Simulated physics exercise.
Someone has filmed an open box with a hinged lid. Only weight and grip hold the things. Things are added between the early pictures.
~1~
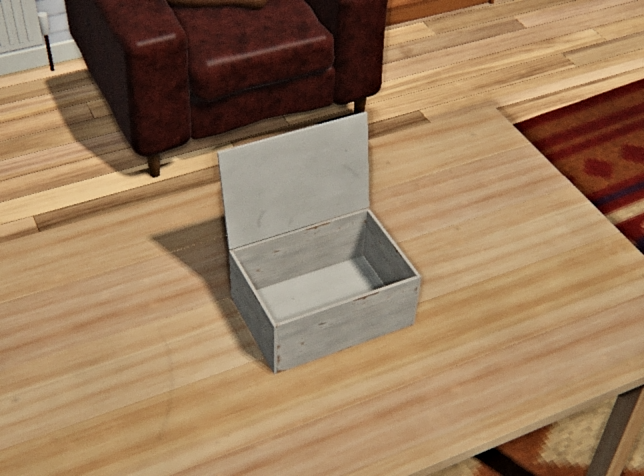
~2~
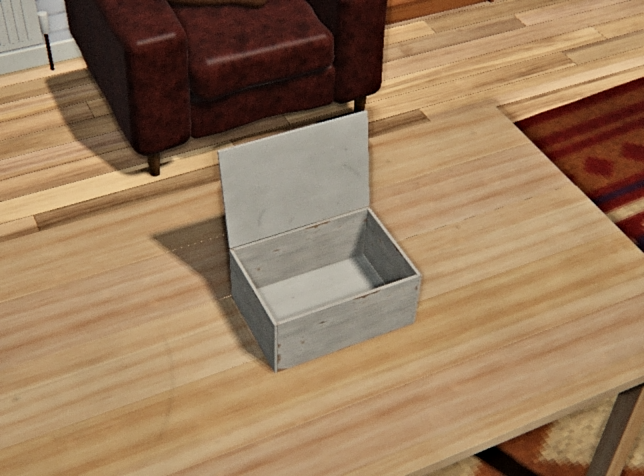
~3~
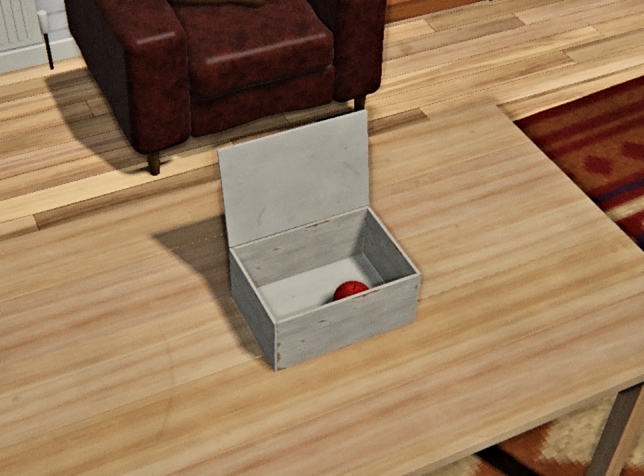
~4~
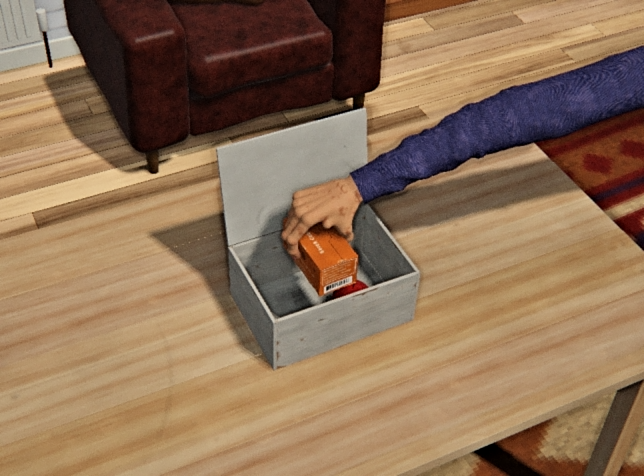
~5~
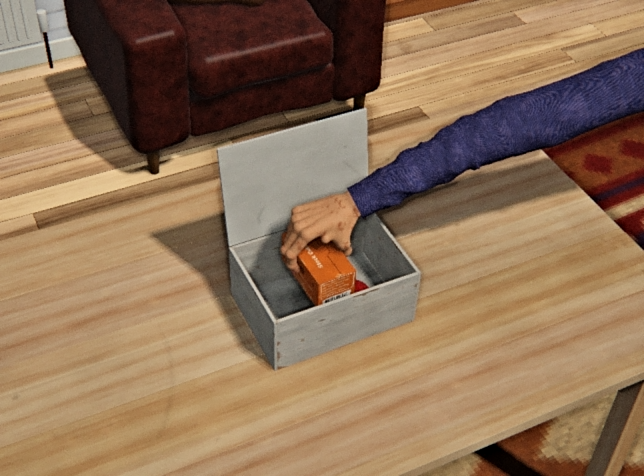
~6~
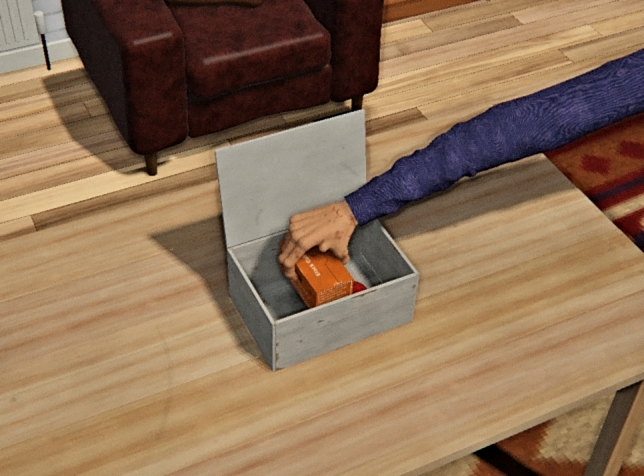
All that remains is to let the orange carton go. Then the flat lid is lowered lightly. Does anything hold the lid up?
In the end the lid sits on the rim.
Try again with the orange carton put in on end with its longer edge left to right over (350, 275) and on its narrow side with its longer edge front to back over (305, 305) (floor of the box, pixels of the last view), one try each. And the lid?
In the first case it is held up; in the second case it closes.
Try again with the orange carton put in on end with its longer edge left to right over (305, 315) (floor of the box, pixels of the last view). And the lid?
Then it will not close.
Then, 1.10 s after the last picture, lid starting down; orange carton on its side near (283, 307); red apple rolled a little.
Then, 1.80 s after the last picture, lid 32° above the rim; orange carton on its side near (283, 307); red apple rolled about its own width.
At rest, lid shut; tipped over in the box, orange carton; moved from the start, red apple. Seen from the same camera at the end, orange carton near (283, 307).
